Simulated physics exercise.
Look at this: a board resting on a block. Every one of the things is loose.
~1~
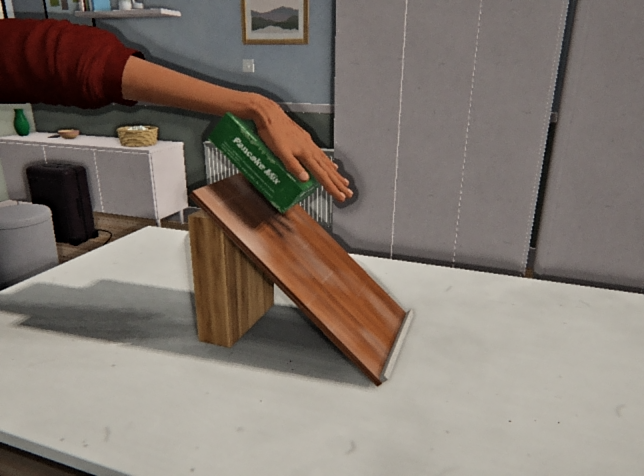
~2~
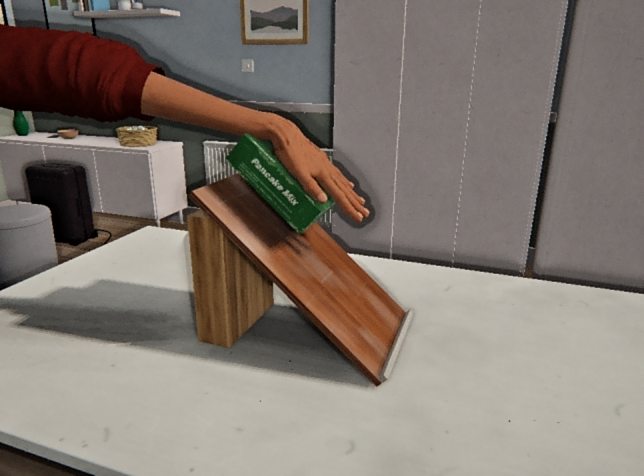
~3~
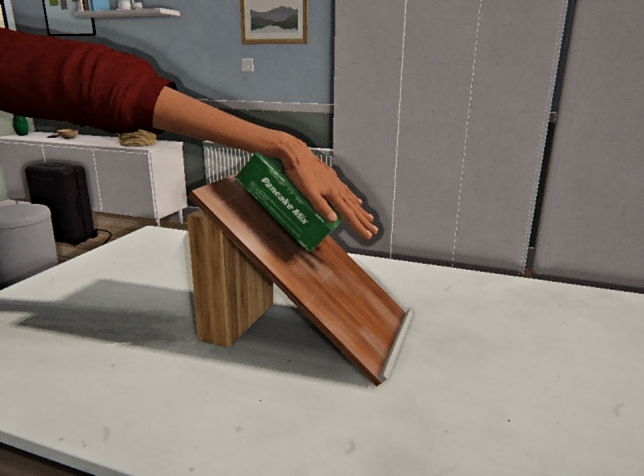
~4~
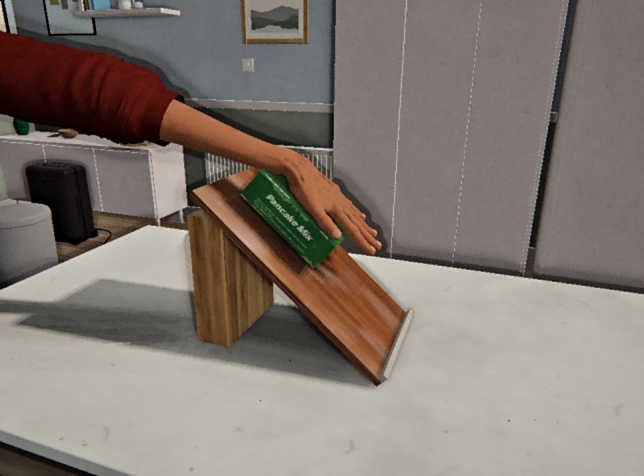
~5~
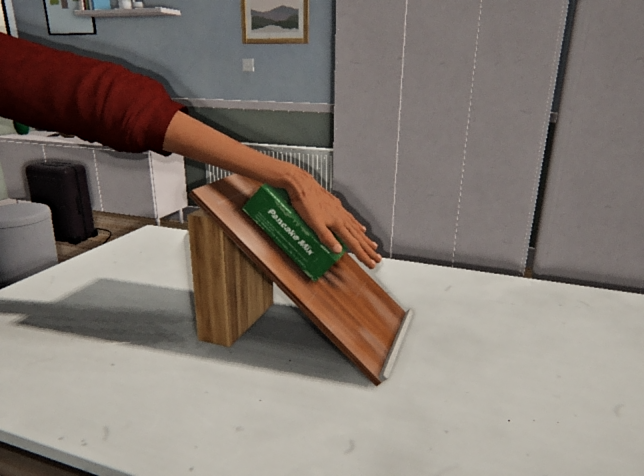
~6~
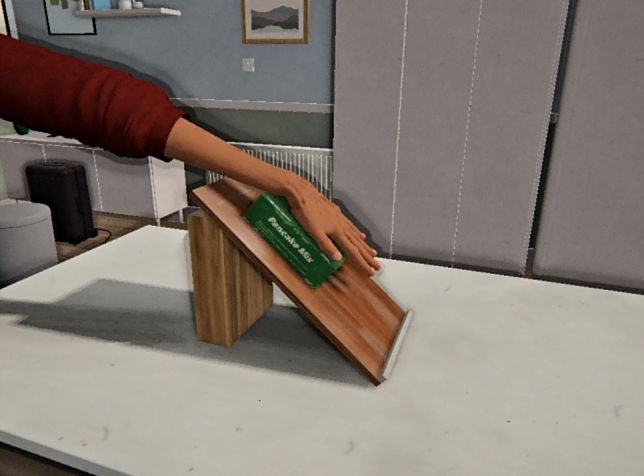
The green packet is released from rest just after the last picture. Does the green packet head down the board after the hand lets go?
Yes: It heads down.
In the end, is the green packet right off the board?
The green packet is still on the board.
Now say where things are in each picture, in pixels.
The first frame shows on its way; green packet (273, 157).
The second frame shows on its way; green packet (289, 177).
The third frame shows on its way; green packet (298, 194).
The fourth frame shows on its way; green packet (303, 210).
The fifth frame shows on its way; green packet (304, 223).
The sixth frame shows set down, still held; green packet (304, 230).
Then, 0.30 s after the last picture, green packet slid a little near (338, 264).
Then, 0.40 s after the last picture, green packet slid about its own width near (370, 296).
At rest, moved from the start, green packet. Seen from the same camera at the end, green packet near (369, 297). The green packet slides or rolls down.
